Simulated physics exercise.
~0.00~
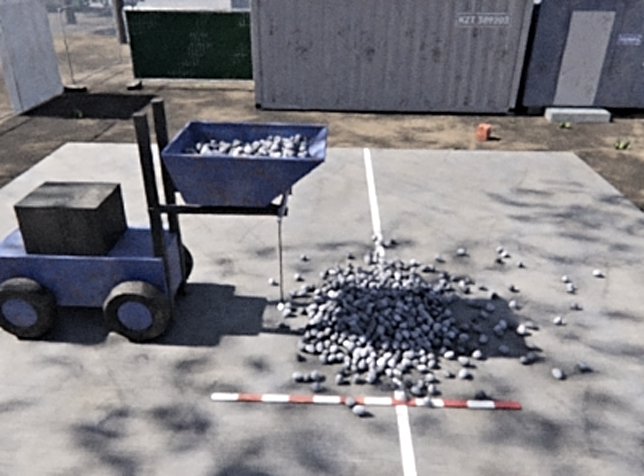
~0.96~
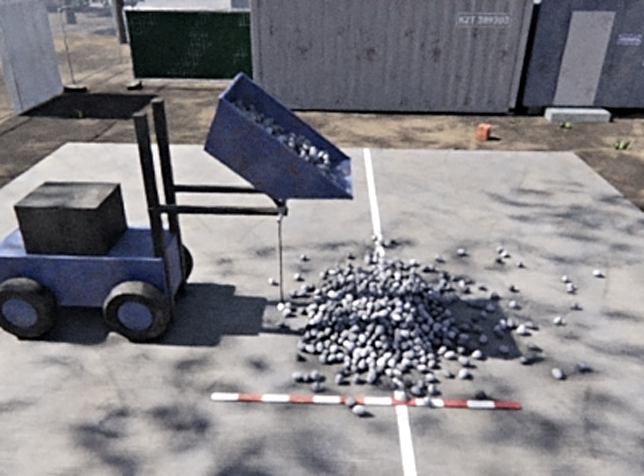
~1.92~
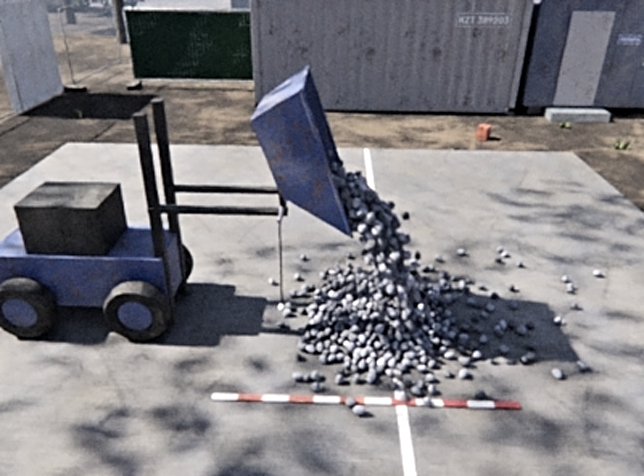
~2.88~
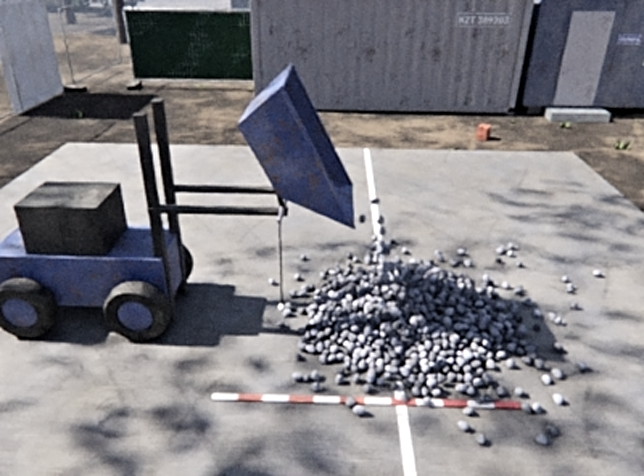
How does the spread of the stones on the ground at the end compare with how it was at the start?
At the end the heap is broader and fuller, reaching farther to the right past the white line. It also comes closer to the viewer, with a few stones lying beyond the striped staff on the right.
